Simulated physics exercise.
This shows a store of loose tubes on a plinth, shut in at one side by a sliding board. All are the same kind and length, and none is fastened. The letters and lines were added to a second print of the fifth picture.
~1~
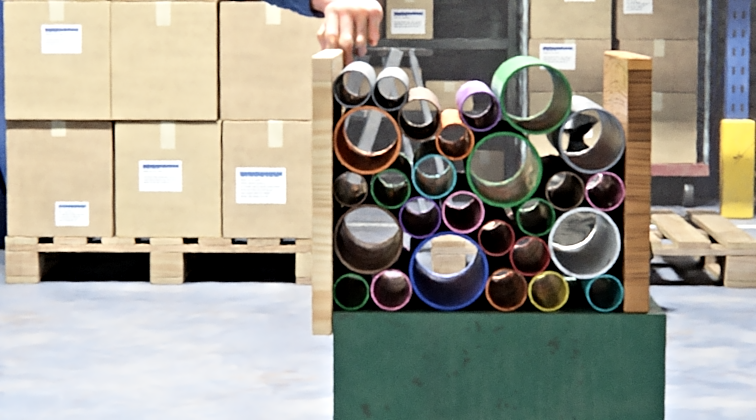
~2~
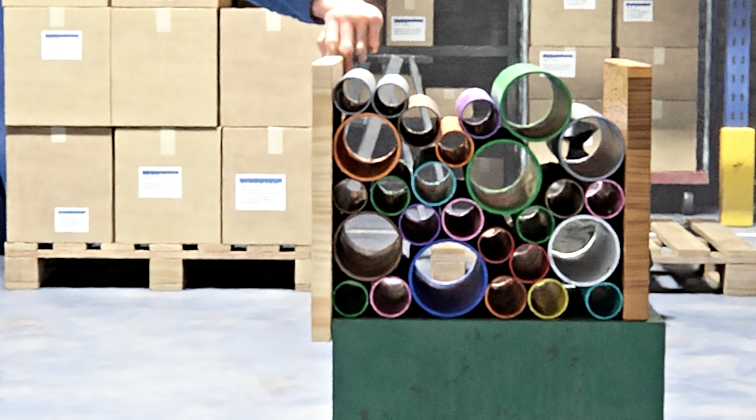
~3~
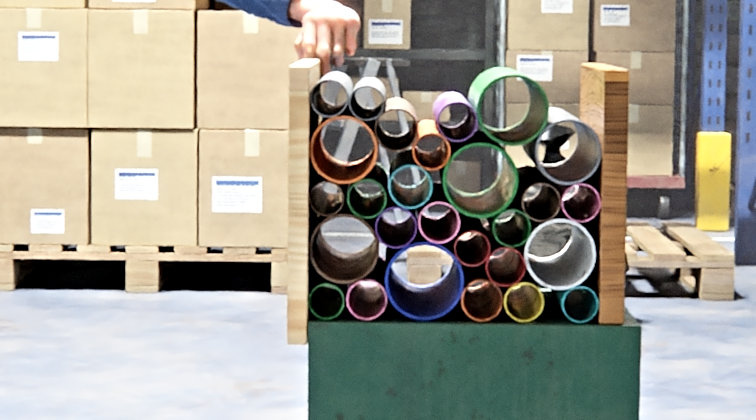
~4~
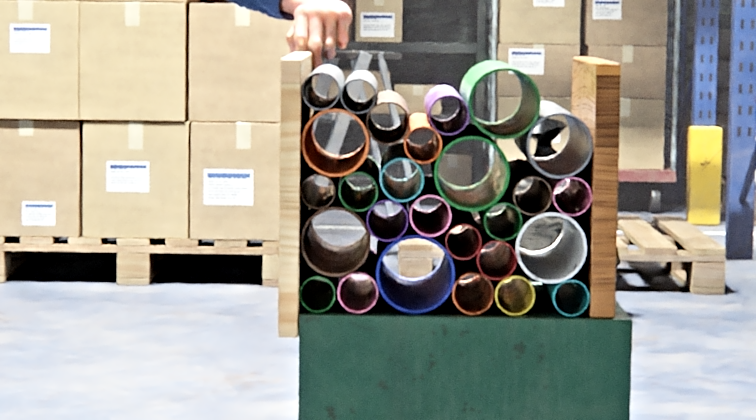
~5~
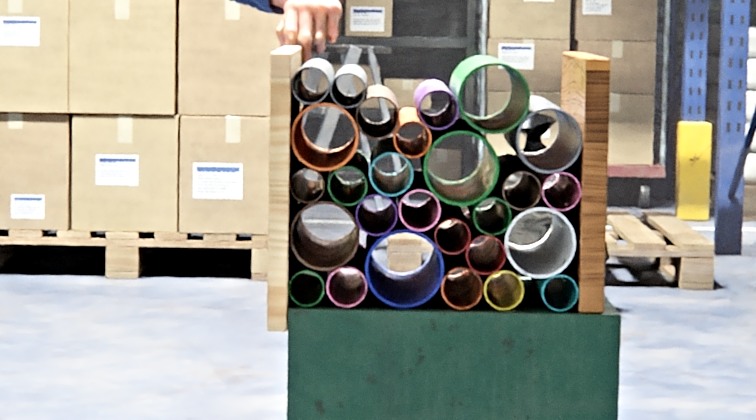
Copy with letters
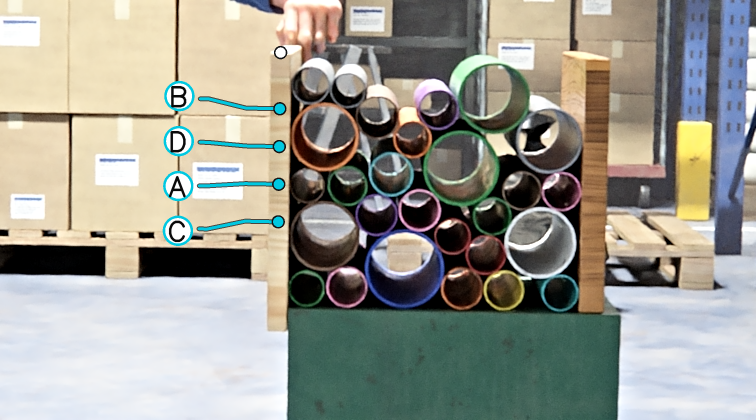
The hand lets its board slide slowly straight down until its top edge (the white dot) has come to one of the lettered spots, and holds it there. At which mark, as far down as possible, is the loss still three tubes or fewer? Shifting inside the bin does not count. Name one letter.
Slide it to A.
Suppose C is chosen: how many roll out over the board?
It comes to four.
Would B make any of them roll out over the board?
No.
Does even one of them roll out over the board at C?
Yes, at C.
On the marked copy, A at (279, 184); B at (280, 109); C at (278, 222); D at (279, 146); the white dot at (280, 52).
Taking A. A third of the way, top of the board (291, 115).
Two thirds of the way, top of the board (290, 183).
When it is over, top of the board (290, 183), one out over the board.
As for the rest, B none out over the board; C four out over the board; D one out over the board.
